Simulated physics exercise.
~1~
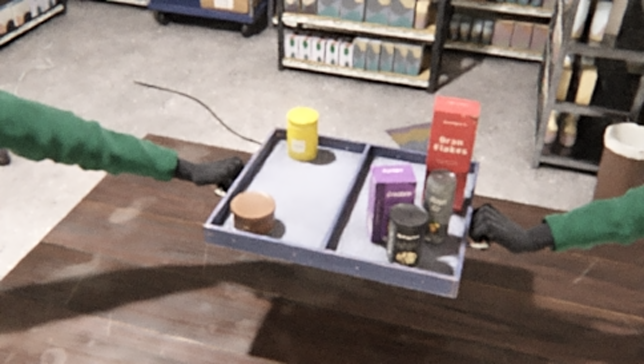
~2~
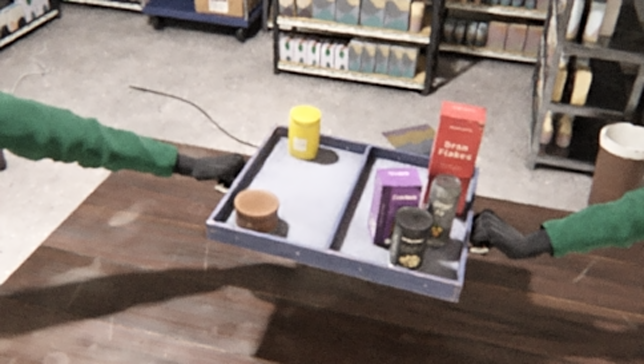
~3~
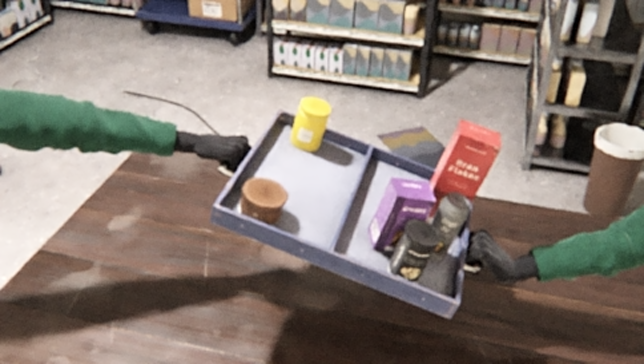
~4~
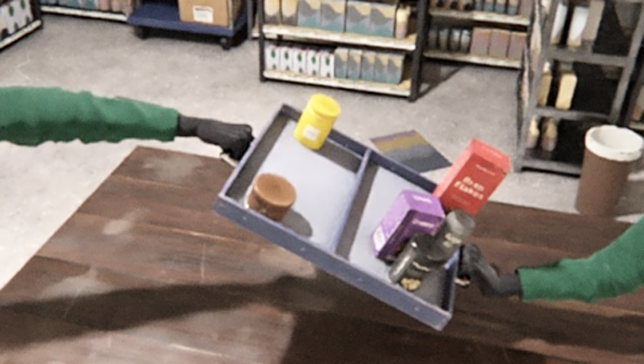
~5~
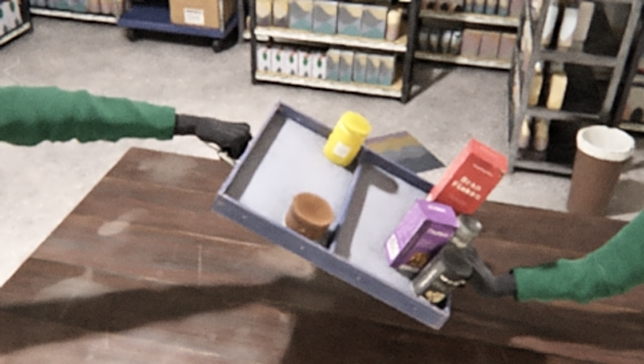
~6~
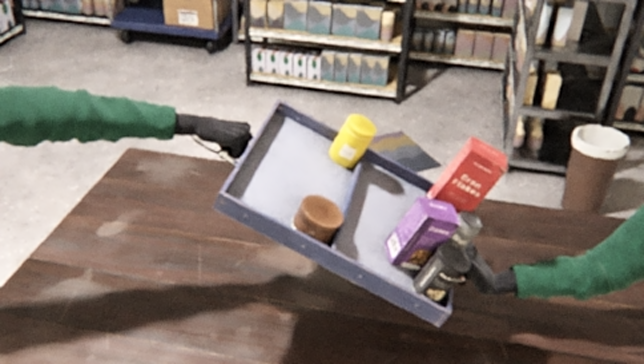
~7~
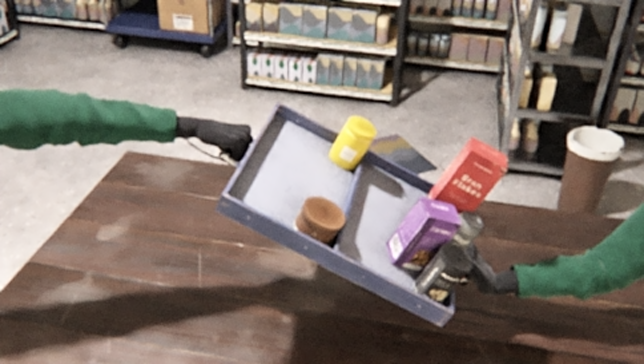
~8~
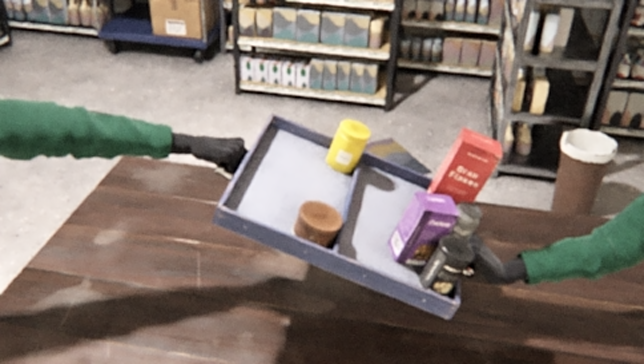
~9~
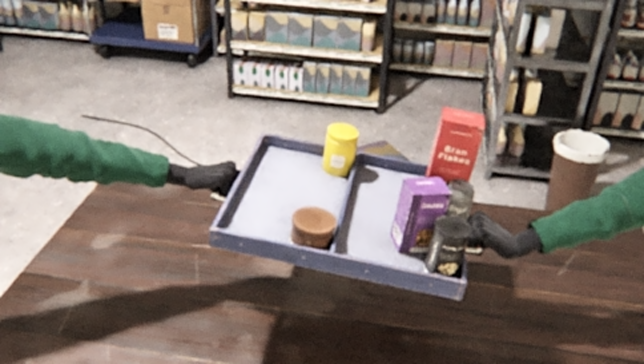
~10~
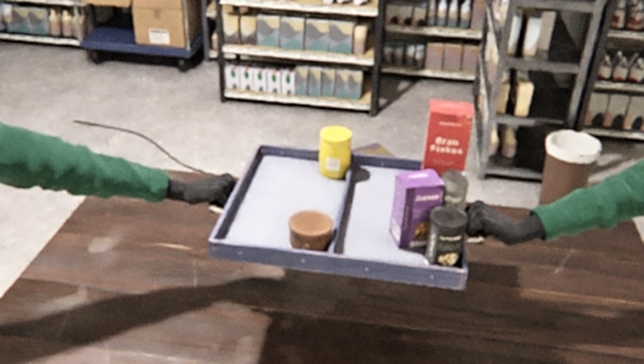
In a shop, two gloved hands tilt a tray right, sliding its upright items, then level it.
